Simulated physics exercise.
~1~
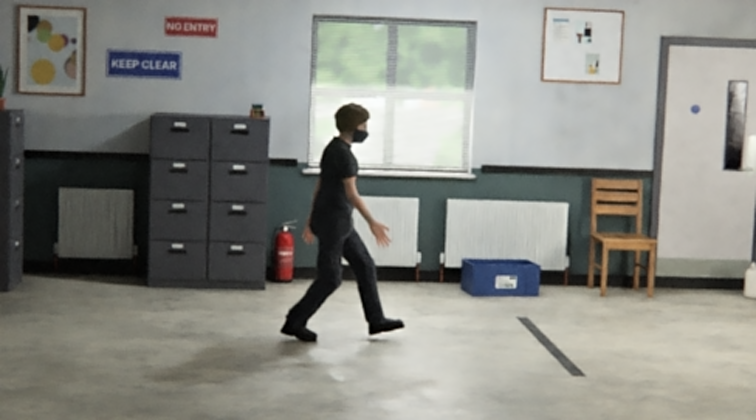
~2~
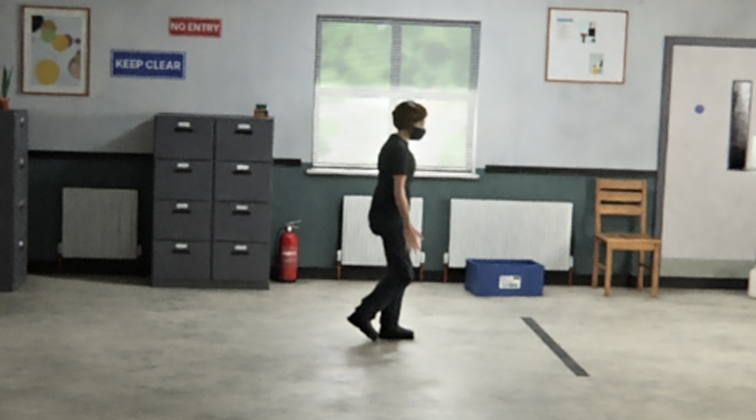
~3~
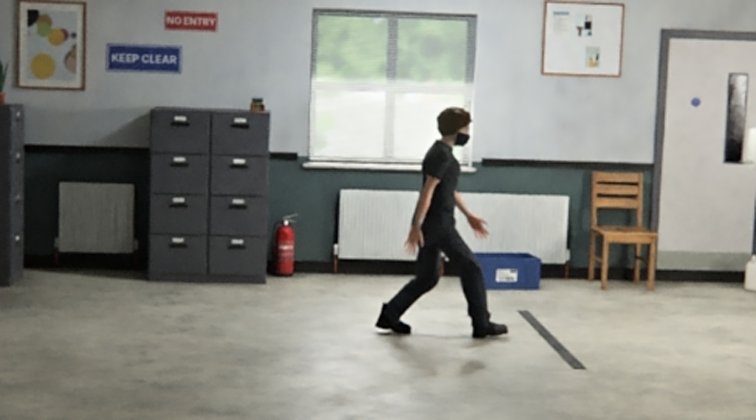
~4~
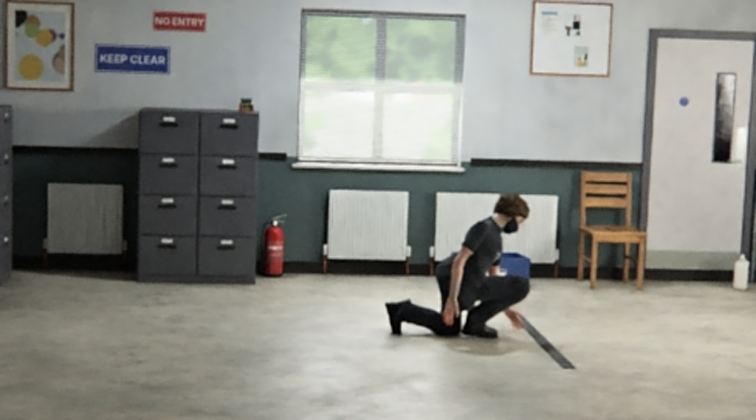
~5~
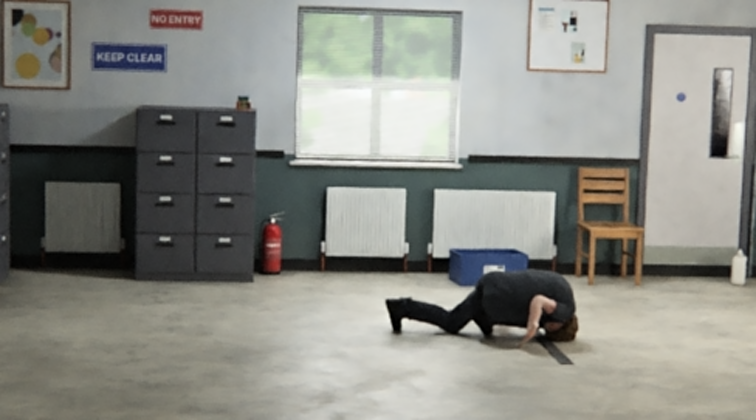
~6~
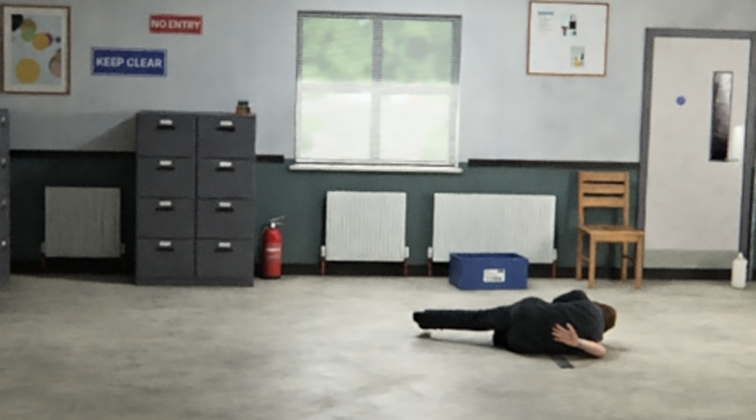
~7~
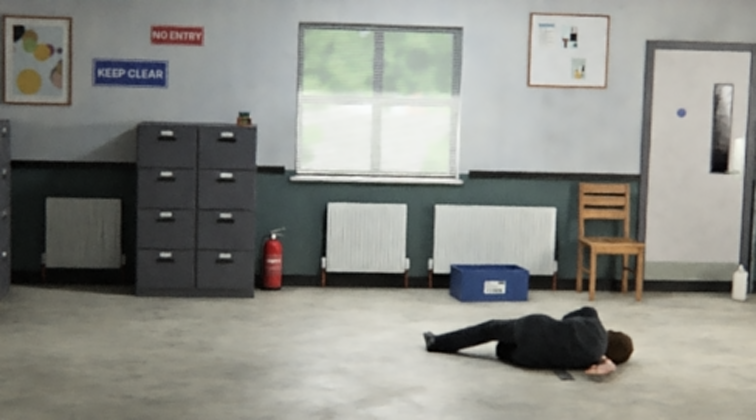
In a plain room with filing cabinets and a window, a masked shopper in dark clothes walked right toward a black strip on the floor, sank to the knees, folded forward and ended lying still, head and chest past the strip, hips short of it.
